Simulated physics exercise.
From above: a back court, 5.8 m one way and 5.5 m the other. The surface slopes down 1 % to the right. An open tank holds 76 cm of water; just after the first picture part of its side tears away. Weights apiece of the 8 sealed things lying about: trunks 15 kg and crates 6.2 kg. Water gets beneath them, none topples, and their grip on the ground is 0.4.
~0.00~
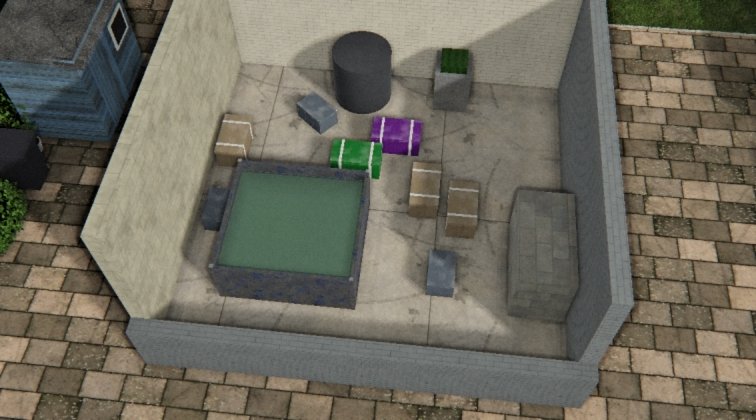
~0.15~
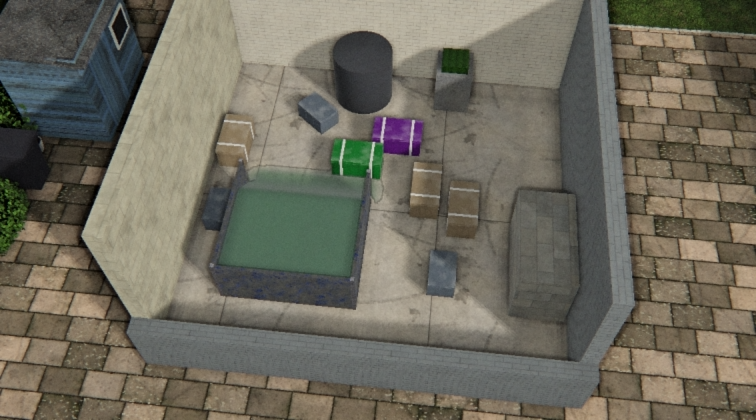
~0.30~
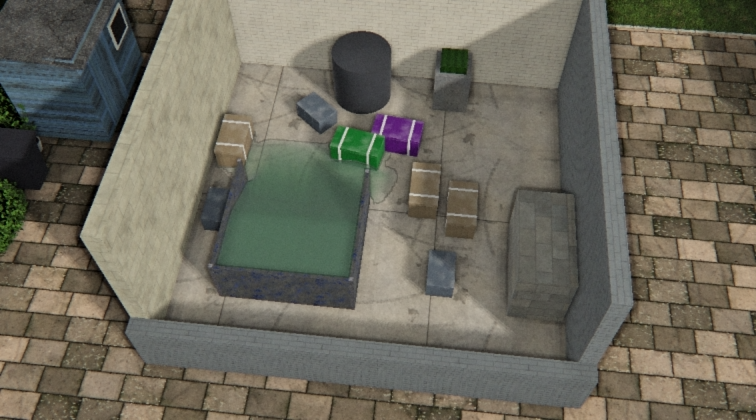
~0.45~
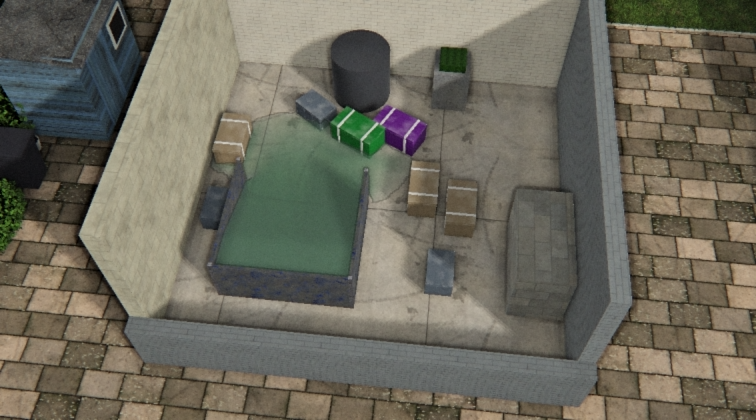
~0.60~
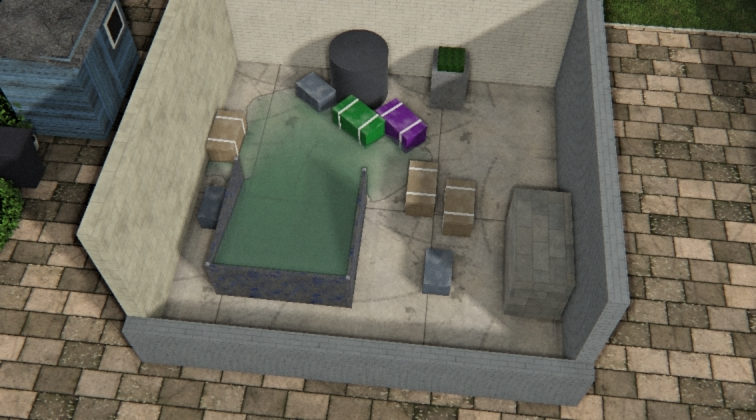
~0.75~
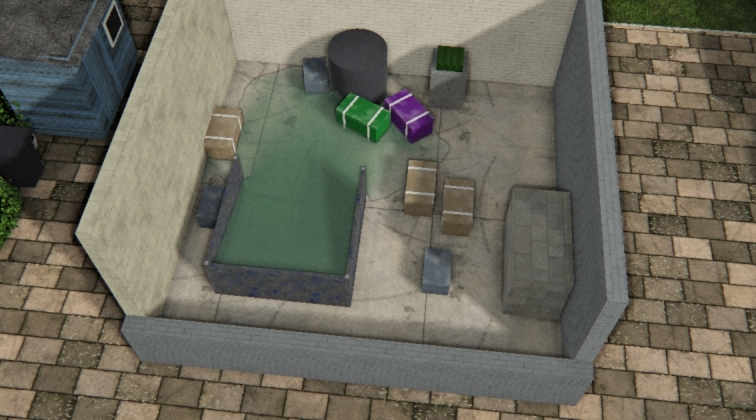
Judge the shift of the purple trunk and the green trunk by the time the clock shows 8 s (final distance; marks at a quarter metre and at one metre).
Purple trunk travels far; green trunk gets carried off.
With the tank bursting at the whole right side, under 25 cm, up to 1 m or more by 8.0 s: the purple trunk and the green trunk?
In that case the purple trunk travels far, the green trunk is nudged along.
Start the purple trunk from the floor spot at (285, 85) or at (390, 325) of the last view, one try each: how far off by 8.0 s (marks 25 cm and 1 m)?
In that order: It ends far away; it gets carried off.
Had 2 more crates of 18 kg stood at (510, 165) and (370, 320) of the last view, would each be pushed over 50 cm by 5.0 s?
In that order: Past it, less.
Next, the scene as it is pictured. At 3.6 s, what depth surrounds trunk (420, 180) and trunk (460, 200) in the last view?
About 1 and 1 cm.
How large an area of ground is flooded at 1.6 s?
About 15 m2.
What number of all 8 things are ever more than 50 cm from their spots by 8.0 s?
8 of them.
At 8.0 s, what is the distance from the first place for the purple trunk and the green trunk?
Roughly 200 and 250 cm.
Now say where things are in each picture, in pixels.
In the first frame, the purple trunk at (397, 129), on the bottom; the green trunk at (356, 152), on the bottom; water covers 3.5 m2; 0 of 8 have shifted.
In the second frame, the purple trunk at (398, 129), on the bottom; the green trunk at (357, 152), on the bottom; water covers 4.7 m2; 0 of 8 have shifted.
In the third frame, the purple trunk at (397, 128), on the bottom; the green trunk at (357, 141) rests on the ground, 21 cm from its start; water covers 5.9 m2; 1 of 8 have shifted.
In the fourth frame, the purple trunk at (399, 123) rests on the ground, 13 cm from its start; the green trunk at (358, 125), on the bottom, 51 cm from its start; 7.5 m2 under water; 2 of 8 have shifted.
In the fifth frame, the purple trunk at (401, 118), on the bottom, 24 cm from its start; the green trunk at (358, 114), on the bottom, 74 cm from its start; 9.1 m2 under water; 4 of 8 have shifted.
In the sixth frame, the purple trunk at (409, 109), on the bottom, 48 cm from its start; the green trunk at (363, 110), afloat, 79 cm from its start; water covers 10.7 m2; 4 of 8 have shifted.
After 1.6 s the purple trunk is near (419, 94), 0.8 m from its start, afloat; the green trunk is near (385, 101), 1.0 m from its start, afloat; 3 afloat.
After 3.6 s the purple trunk is near (507, 137), 1.9 m from its start, afloat; the green trunk is near (490, 170), 2.2 m from its start, aground; 4 afloat.
After 5.6 s the purple trunk is near (524, 166), 2.2 m from its start, afloat; the green trunk is near (489, 184), 2.3 m from its start, afloat; 6 afloat.
After 8.0 s the purple trunk is near (493, 183), 1.9 m from its start, afloat; the green trunk is near (434, 275), 2.6 m from its start, afloat; 8 afloat.
